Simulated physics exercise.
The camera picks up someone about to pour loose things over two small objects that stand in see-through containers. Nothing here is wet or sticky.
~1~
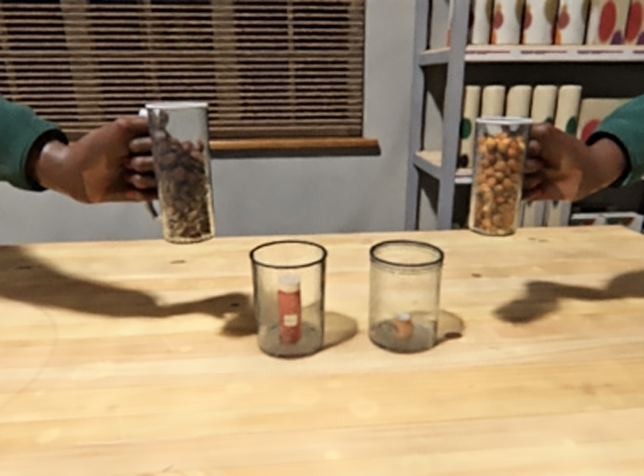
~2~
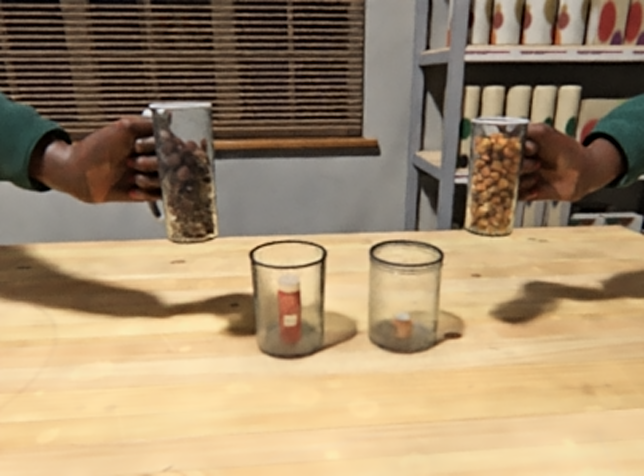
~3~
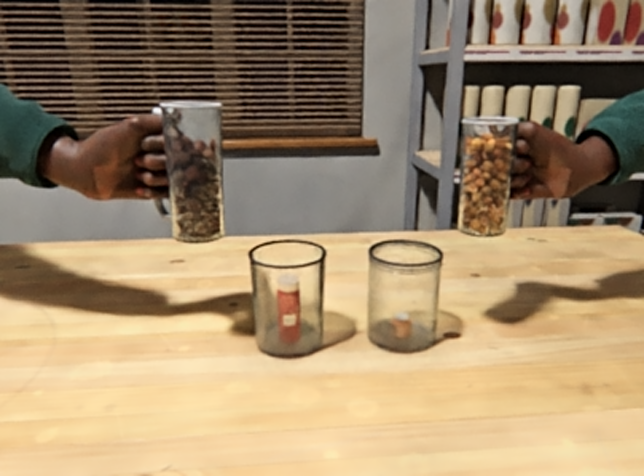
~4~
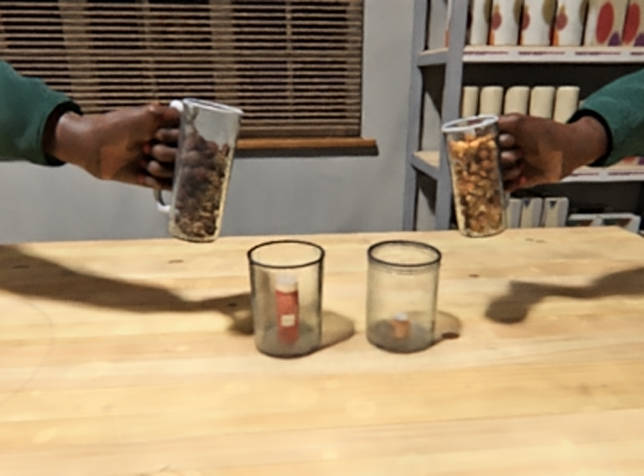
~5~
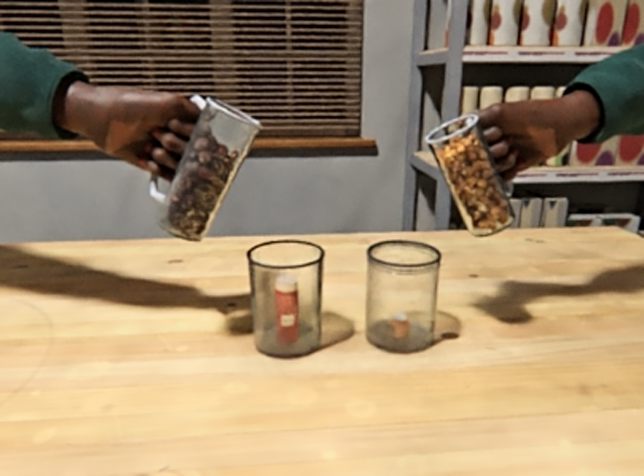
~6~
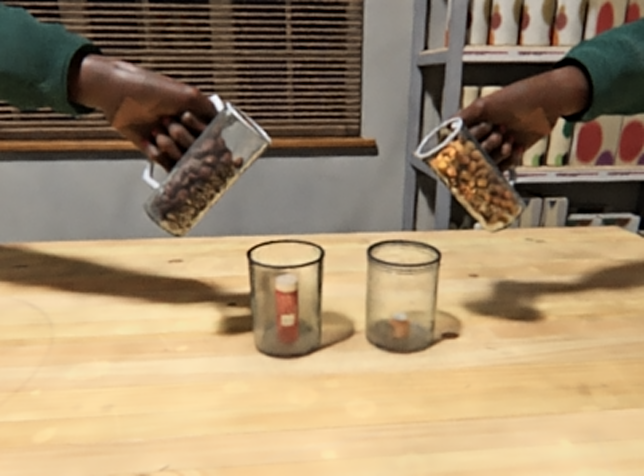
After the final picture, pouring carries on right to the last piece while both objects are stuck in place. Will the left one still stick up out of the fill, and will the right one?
Left: Yes, it sticks up; right: No, it is covered.
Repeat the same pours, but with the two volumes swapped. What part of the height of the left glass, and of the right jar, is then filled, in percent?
I'd say some 50 percent on the left and some 45 on the right.
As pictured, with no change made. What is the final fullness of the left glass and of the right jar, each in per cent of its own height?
I'd say close to 50 on the left side and 45 on the right side.
Then, 0.33 s on from there, left glass empty, all of its cupful still in the cup; right jar empty, all of its cupful still in the cup.
Then, 0.68 s on from there, left glass nearly empty, nearly all of its cupful still in the cup; right jar nearly empty, nearly all of its cupful still in the cup.
Then, 1.10 s on from there, left glass a third full, a small part of its cupful still in the cup; right jar a third full, a small part of its cupful still in the cup.
In the end, left glass half full (surface near (287, 296)), nothing beside it; right jar half full (surface near (401, 297)), nothing beside it; the left thing is still showing; the right thing is covered.
